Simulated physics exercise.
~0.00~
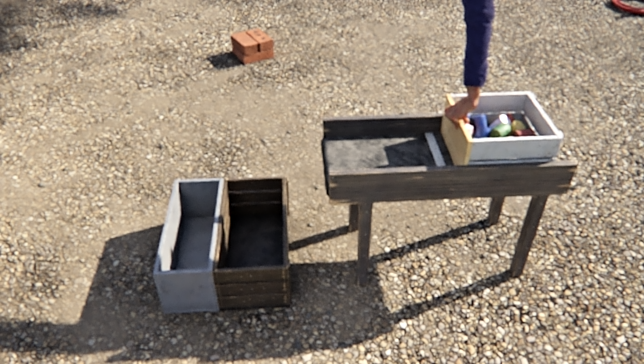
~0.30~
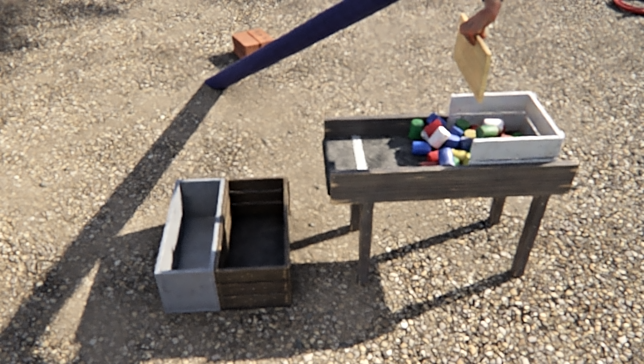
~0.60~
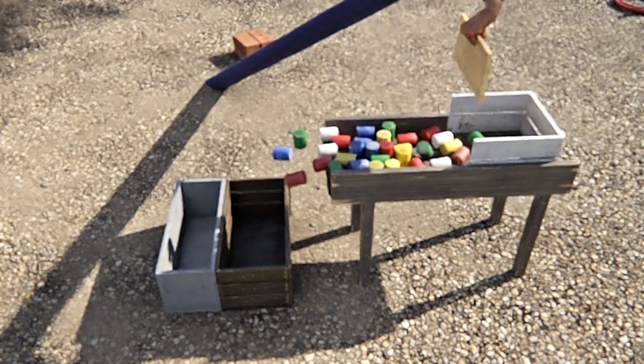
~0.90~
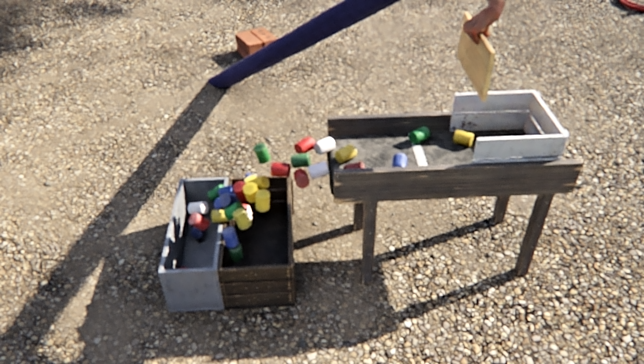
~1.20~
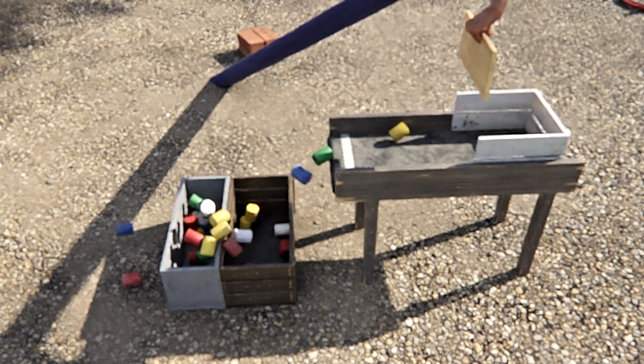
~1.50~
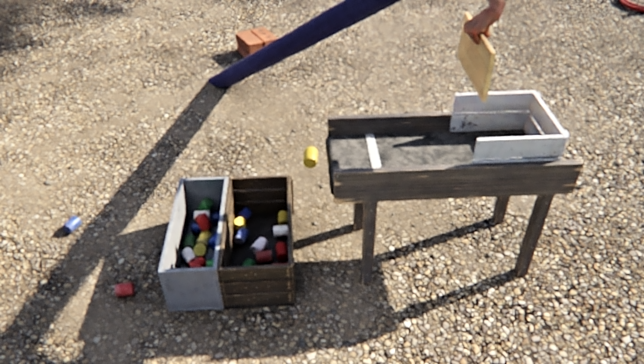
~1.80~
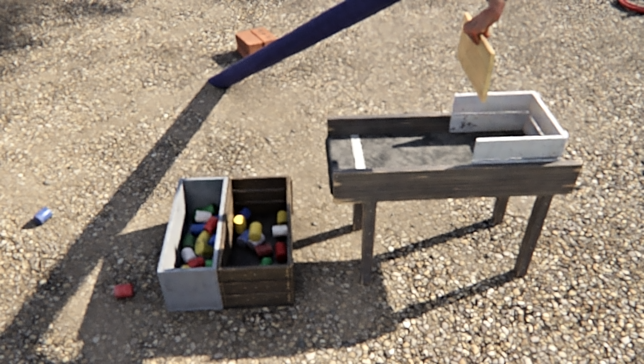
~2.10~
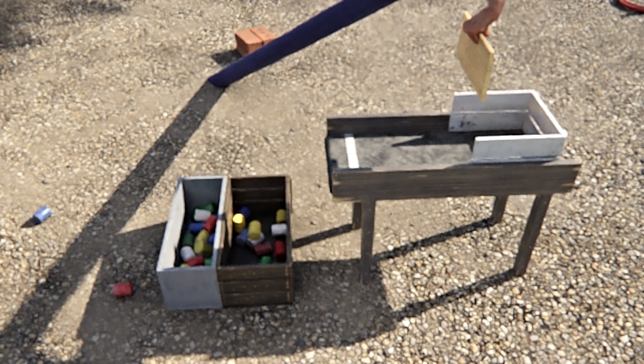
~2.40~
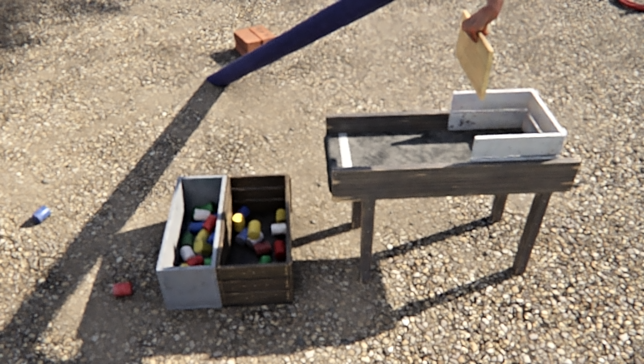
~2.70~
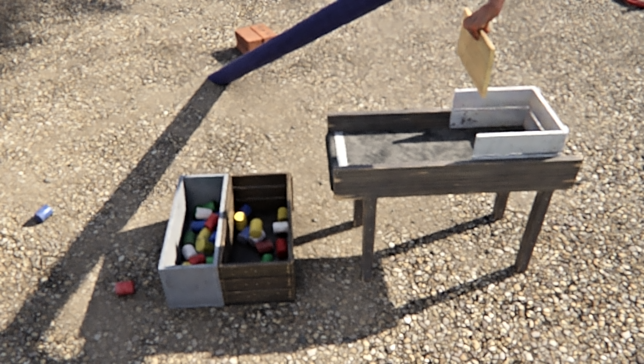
Small colourful jars sit in a white pen on a raised dark conveyor while a hand grips the light wooden gate holding them in. The hand lifts the gate, and the belt carries the jars left in a loose, tumbling spread. They spill off the left end and fall towards a black tub and a grey tote standing side by side on the gravel. Most drop into the two boxes, but a blue one and a red one land beyond the tote. A last yellow jar drops off the belt, and everything settles, with both boxes holding jars and two lying on the ground.
